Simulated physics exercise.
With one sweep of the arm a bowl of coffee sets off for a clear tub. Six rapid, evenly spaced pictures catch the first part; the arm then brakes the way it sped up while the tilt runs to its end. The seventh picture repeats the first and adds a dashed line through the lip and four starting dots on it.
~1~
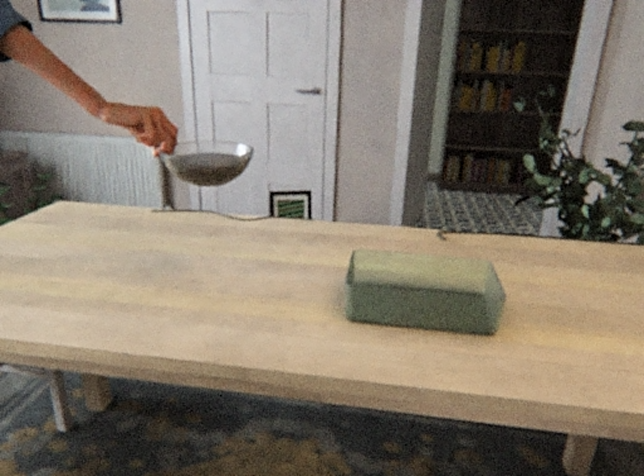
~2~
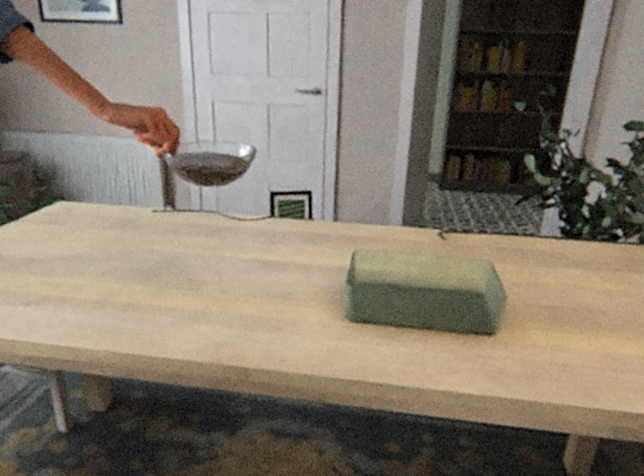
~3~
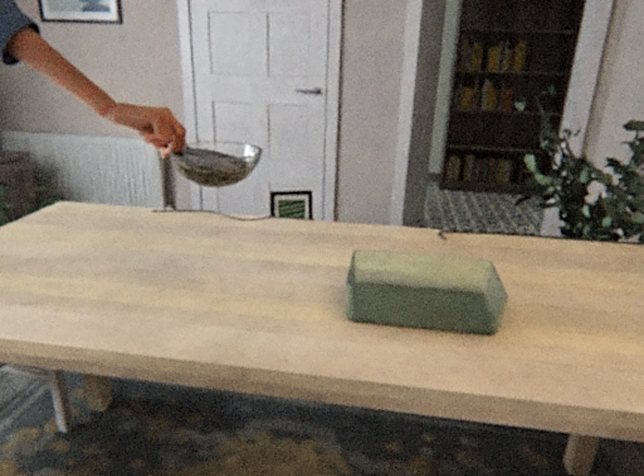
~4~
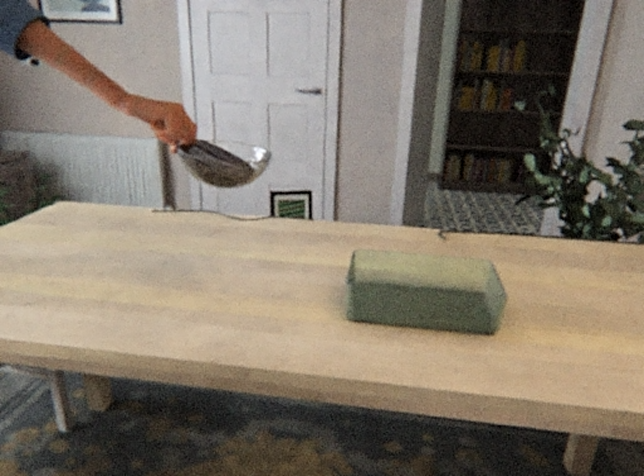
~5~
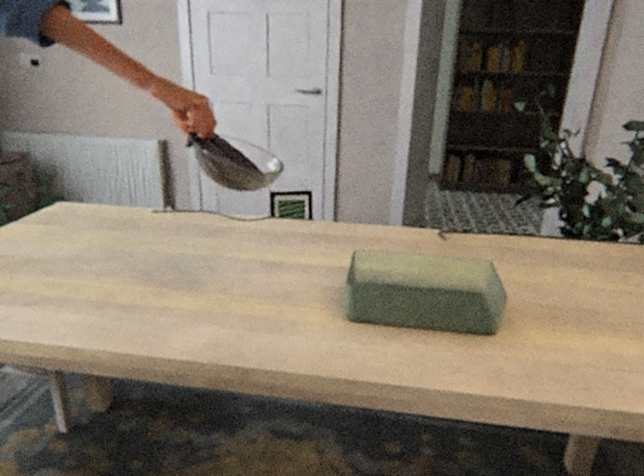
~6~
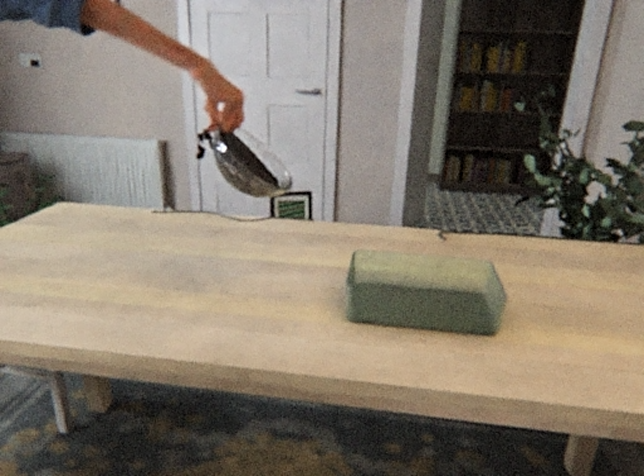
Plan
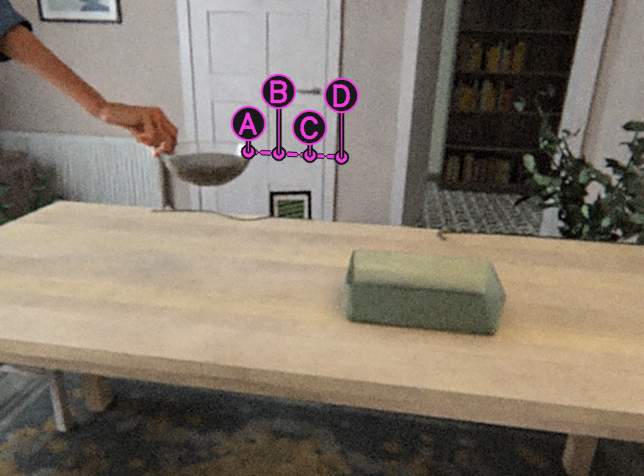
Over a pale wooden table, a hand moves a bowl right and tips it rightward.
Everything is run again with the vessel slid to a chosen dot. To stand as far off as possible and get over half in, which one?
The answer is spot B.
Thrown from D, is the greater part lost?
No, that is safe.
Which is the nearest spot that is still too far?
Here it is spot A.
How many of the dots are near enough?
Three of them.
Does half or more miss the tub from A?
Yes, that goes wrong.
On the marked copy, A at (248, 151); B at (278, 153); C at (309, 155); D at (341, 157).
If A is chosen, about 13 % lands in the tub, 83 % falls short and 4 % goes beside or beyond.
If B is chosen, about 64 % lands in the tub, 24 % falls short and 11 % goes beside or beyond.
If C is chosen, about 76 % lands in the tub, 9 % falls short and 15 % goes beside or beyond.
If D is chosen, about 68 % lands in the tub, 9 % falls short and 22 % goes beside or beyond.
